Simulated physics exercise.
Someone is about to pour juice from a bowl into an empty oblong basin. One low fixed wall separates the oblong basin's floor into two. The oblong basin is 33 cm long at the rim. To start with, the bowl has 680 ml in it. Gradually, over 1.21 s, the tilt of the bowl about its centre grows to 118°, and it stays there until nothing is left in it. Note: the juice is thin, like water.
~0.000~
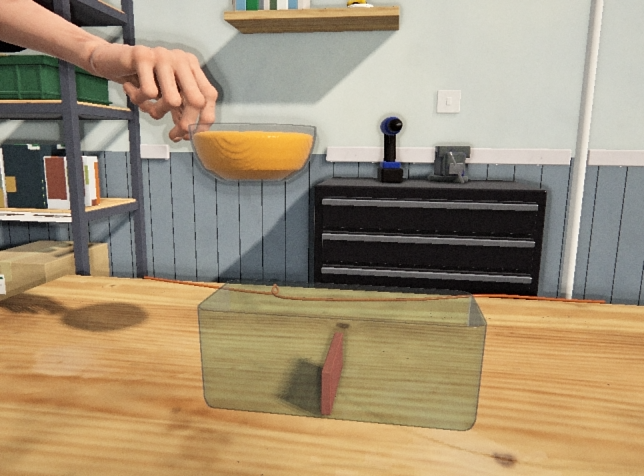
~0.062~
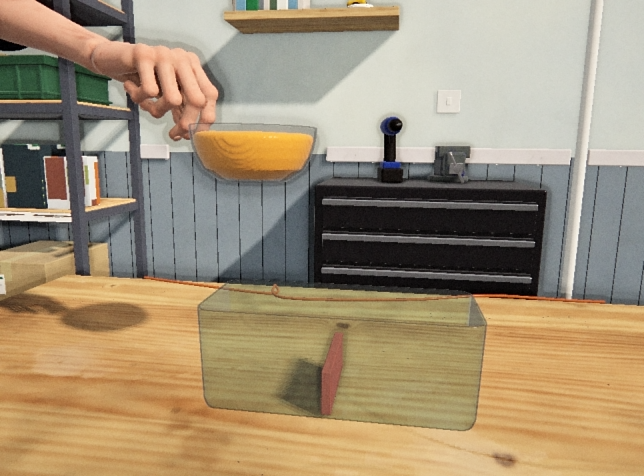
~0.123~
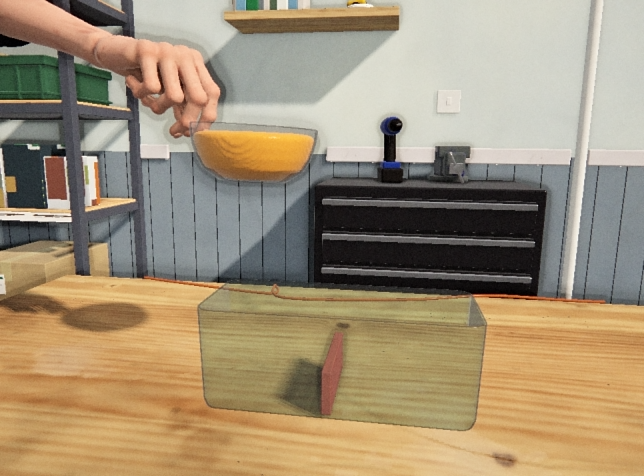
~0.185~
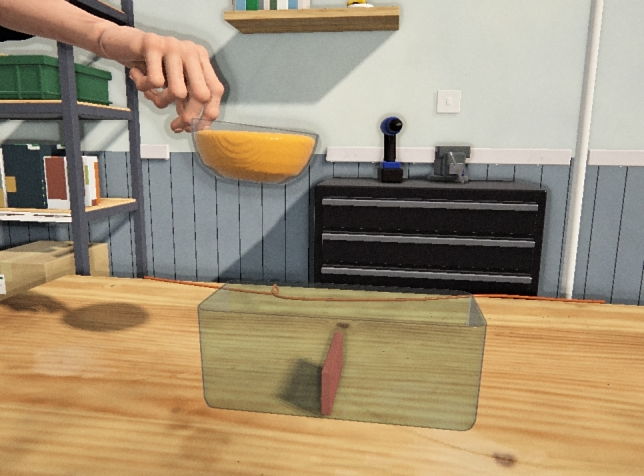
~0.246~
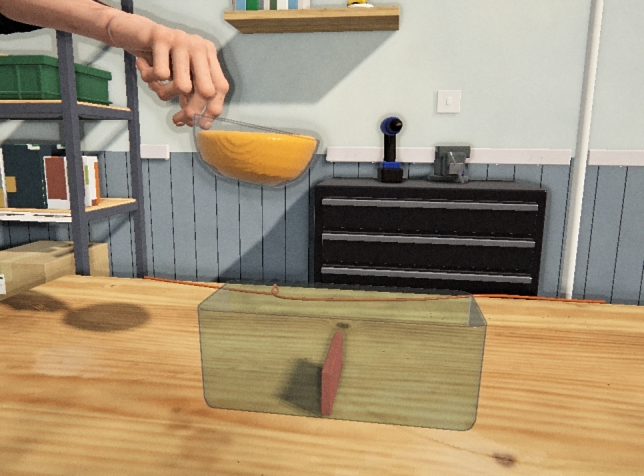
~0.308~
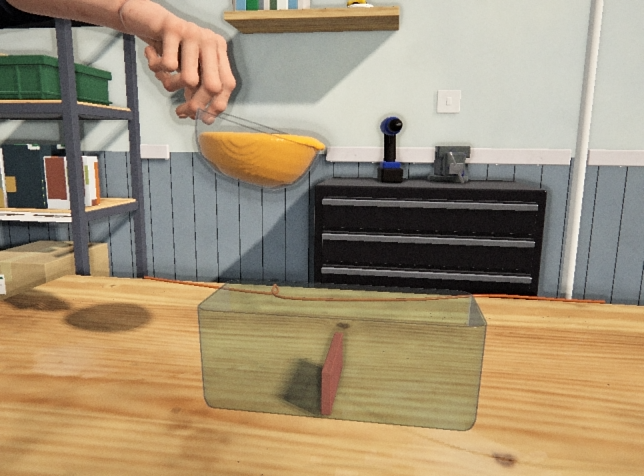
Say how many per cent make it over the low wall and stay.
About 82 per cent makes it over and stays.
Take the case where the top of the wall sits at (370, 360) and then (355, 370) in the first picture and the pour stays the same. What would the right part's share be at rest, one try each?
First try about 55 %, second try about 60 %.
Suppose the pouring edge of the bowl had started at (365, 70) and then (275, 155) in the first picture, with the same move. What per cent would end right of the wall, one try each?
The first try gives 95 percent and the second 45 percent.
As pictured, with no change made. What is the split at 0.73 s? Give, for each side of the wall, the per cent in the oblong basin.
1 left and 36 right, roughly.
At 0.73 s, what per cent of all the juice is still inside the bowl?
About 22 per cent.
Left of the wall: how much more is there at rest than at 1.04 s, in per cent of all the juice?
That amounts to roughly 3 per cent of the whole.
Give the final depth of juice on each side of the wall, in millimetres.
Left part: About 6 mm; right part: About 26 mm.
By 0.73 s the tilt is 78° and 22 per cent is still to pour, 1 is left of the wall and 35 right of it.
By 1.04 s the tilt is 112° and 0 per cent is still to pour, 14 is left of the wall and 82 right of it.
By 1.36 s the tilt is 118° and 0 per cent is still to pour, 16 is left of the wall and 82 right of it.
By 1.71 s the tilt is 118° and 0 per cent is still to pour, 16 is left of the wall and 82 right of it.
At rest 16 per cent lies left of the wall, 82 right of it and 1 outside.
